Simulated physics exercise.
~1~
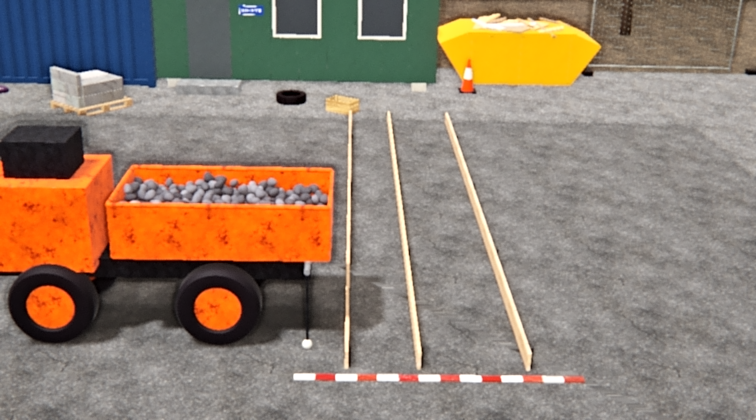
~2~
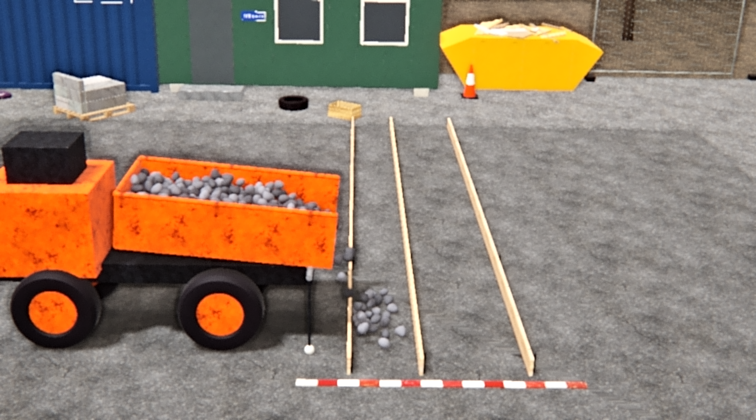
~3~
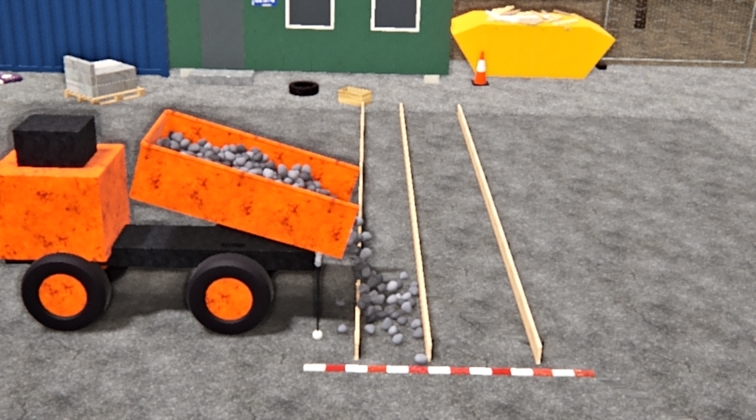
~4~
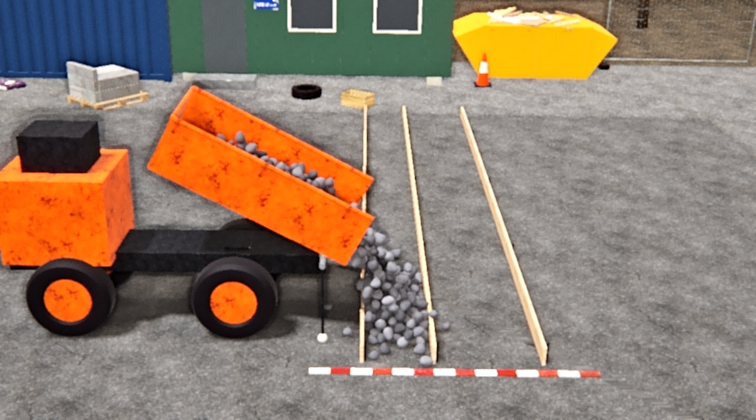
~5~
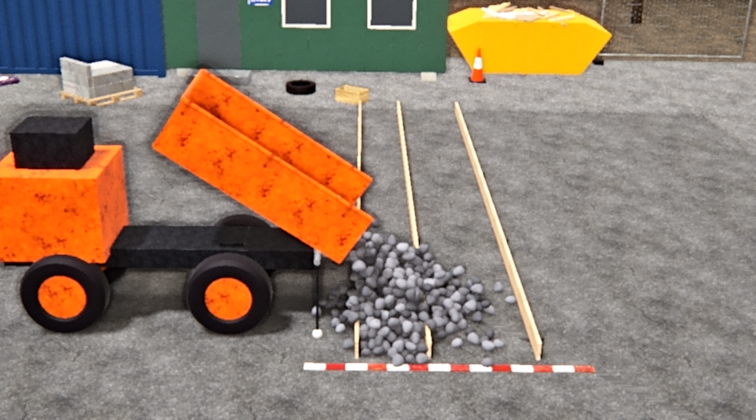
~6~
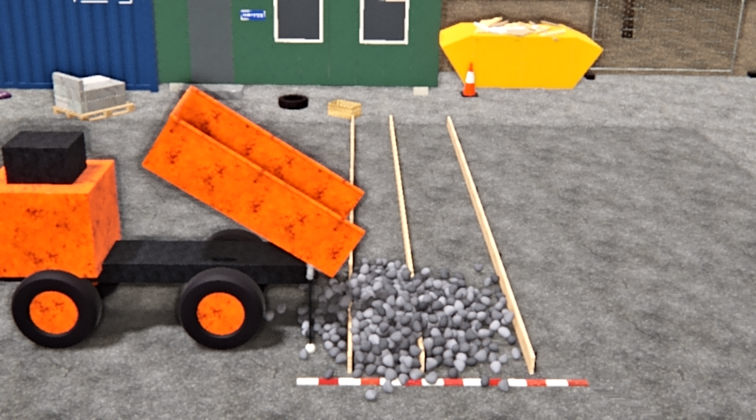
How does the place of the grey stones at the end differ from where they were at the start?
At the start the stones were heaped in the orange bed, but by the end they lie on the ground to the right and lower down, spread mostly across the two bays between the boards.
Orange tipping trailer raising its bed and pouring grey cobbles to the right, leaving them spread low across two board-marked bays.
